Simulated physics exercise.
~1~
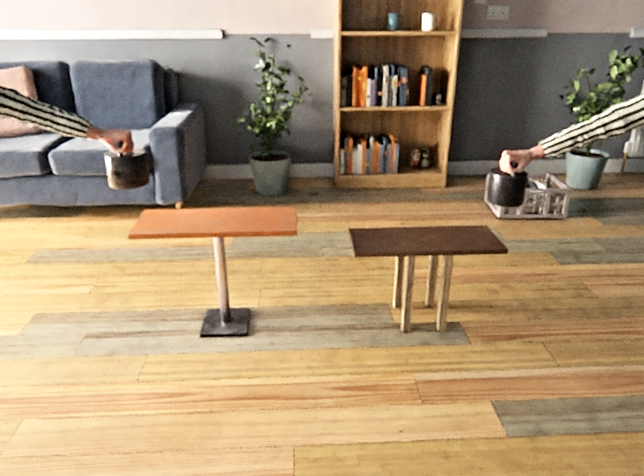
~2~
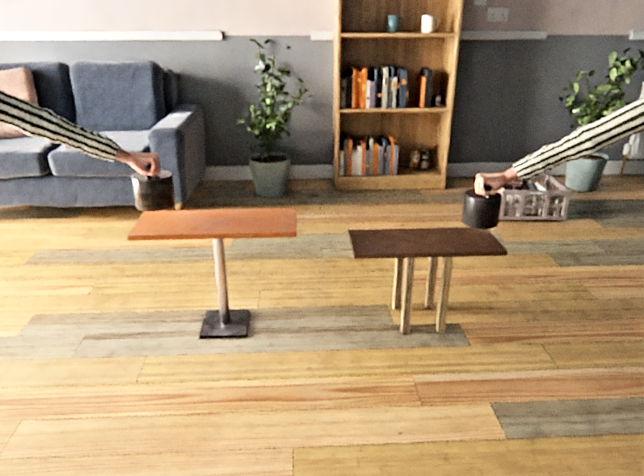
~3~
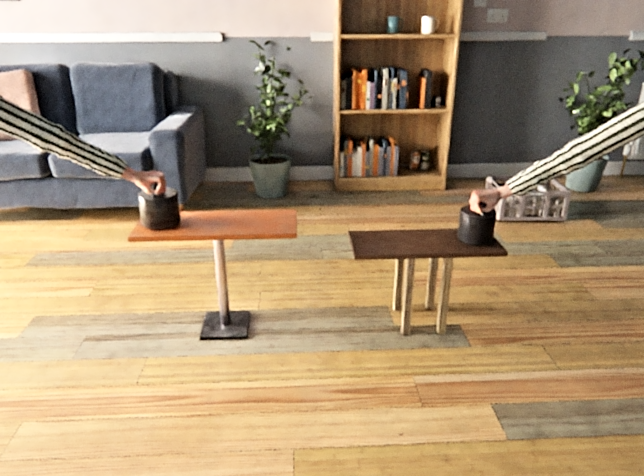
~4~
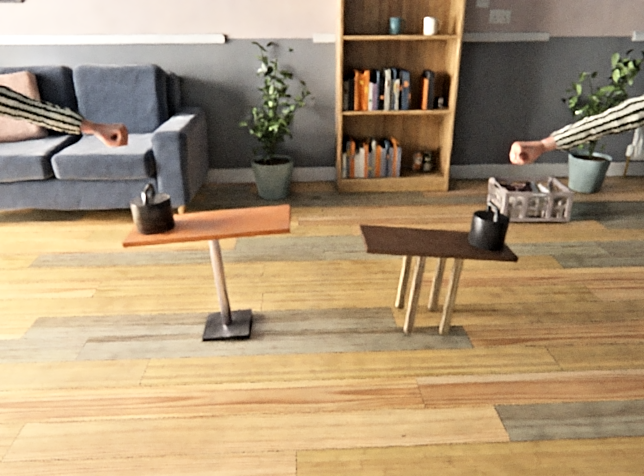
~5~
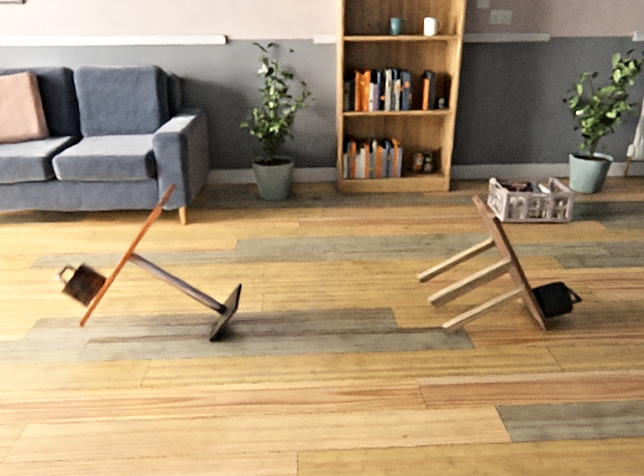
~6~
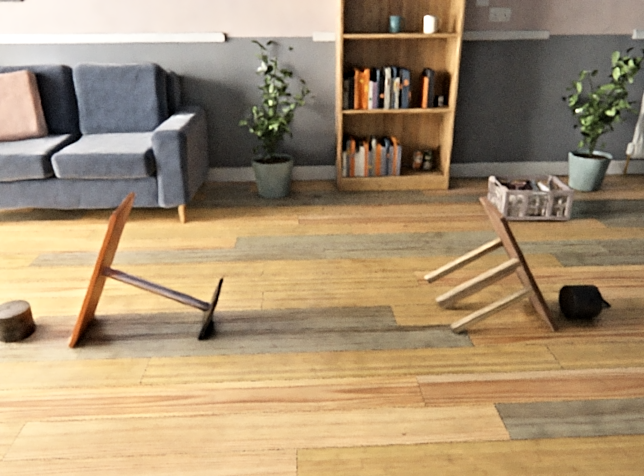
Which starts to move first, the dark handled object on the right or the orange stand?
The dark handled object on the right moves first, as the hand carries it in toward the brown stand. The orange stand only topples later, after the hands have let go.
